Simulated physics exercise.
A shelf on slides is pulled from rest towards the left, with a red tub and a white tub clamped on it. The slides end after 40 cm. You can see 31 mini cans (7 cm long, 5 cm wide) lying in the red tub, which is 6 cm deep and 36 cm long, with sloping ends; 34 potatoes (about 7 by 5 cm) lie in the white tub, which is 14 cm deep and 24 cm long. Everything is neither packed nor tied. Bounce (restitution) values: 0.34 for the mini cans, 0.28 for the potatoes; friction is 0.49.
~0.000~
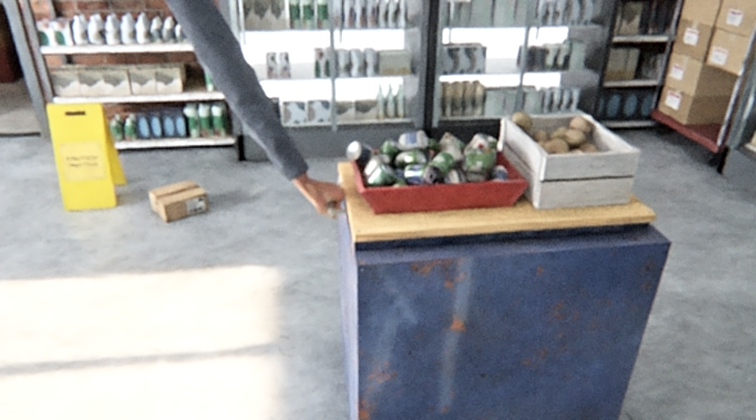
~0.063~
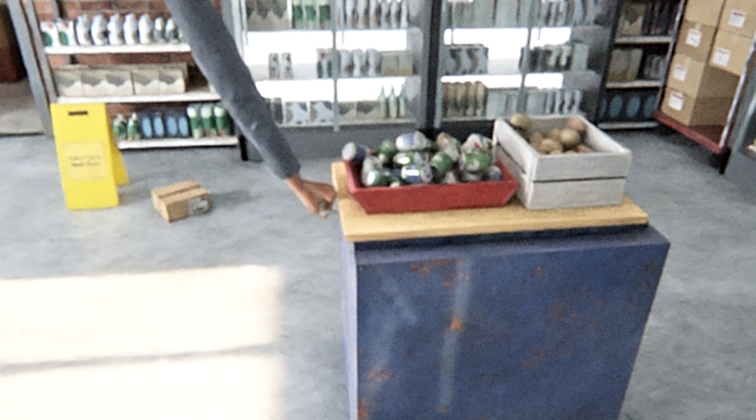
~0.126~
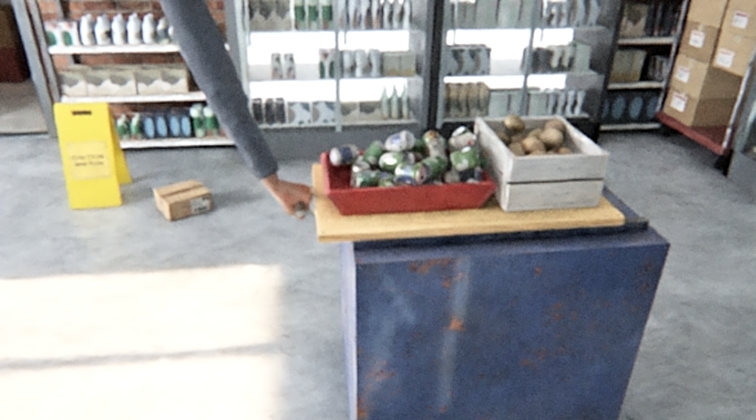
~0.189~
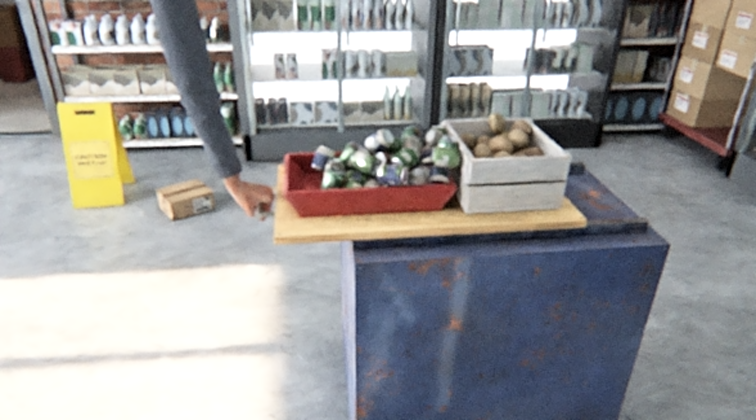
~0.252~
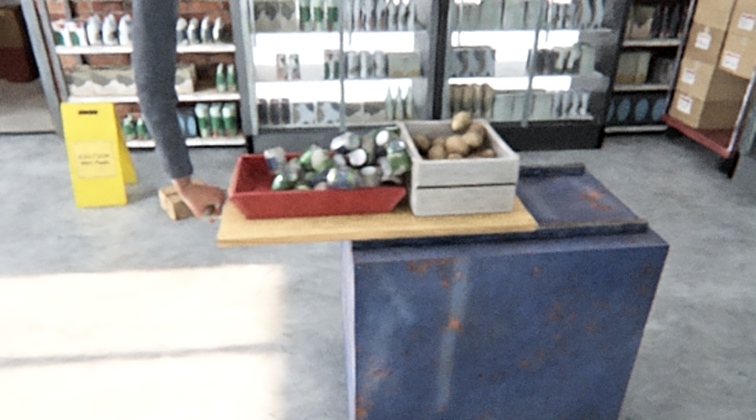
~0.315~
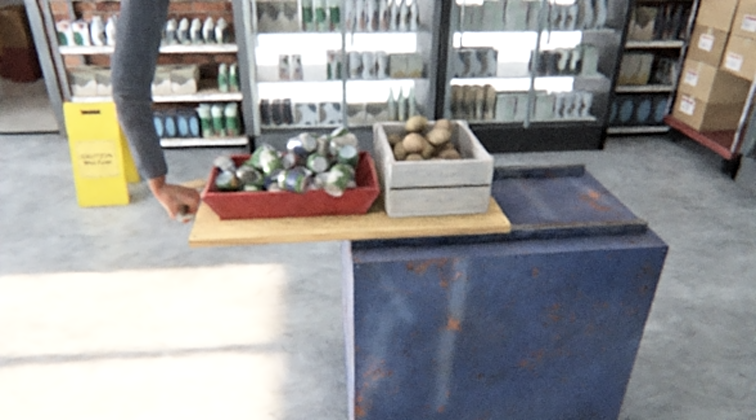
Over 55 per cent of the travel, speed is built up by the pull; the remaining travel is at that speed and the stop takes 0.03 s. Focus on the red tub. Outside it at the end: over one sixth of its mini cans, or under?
Over one sixth.
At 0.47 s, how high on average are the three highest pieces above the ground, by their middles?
I'd say near 106 cm.
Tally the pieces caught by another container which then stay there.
Roughly 1.
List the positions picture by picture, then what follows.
In the first picture (each is followed by its nearest rim corner in this view; the camera moves round a little), red tub, (364, 190); white tub, (550, 156); drawn out 0 cm; none out.
In the second picture, red tub, (355, 190); white tub, (541, 157); drawn out 2 cm.
In the third picture, red tub, (330, 191); white tub, (517, 158); drawn out 9 cm.
In the fourth picture, red tub, (287, 192); white tub, (476, 160); drawn out 19 cm.
In the fifth picture, red tub, (233, 194); white tub, (423, 162); drawn out 33 cm; 1 out.
In the sixth picture, red tub, (205, 195); white tub, (396, 163); drawn out 40 cm; 3 out.
After 0.35 s, red tub 28 in, 3 out and white tub 34 in, 0 out.
After 0.47 s, red tub 23 in, 8 out and white tub 33 in, 1 out.
After 0.69 s, red tub 19 in, 12 out and white tub 33 in, 1 out.
When it is over (at 1.12 s), red tub 19 in, 12 out and white tub 33 in, 1 out. Asked share, 12 of 31, 39 per cent.
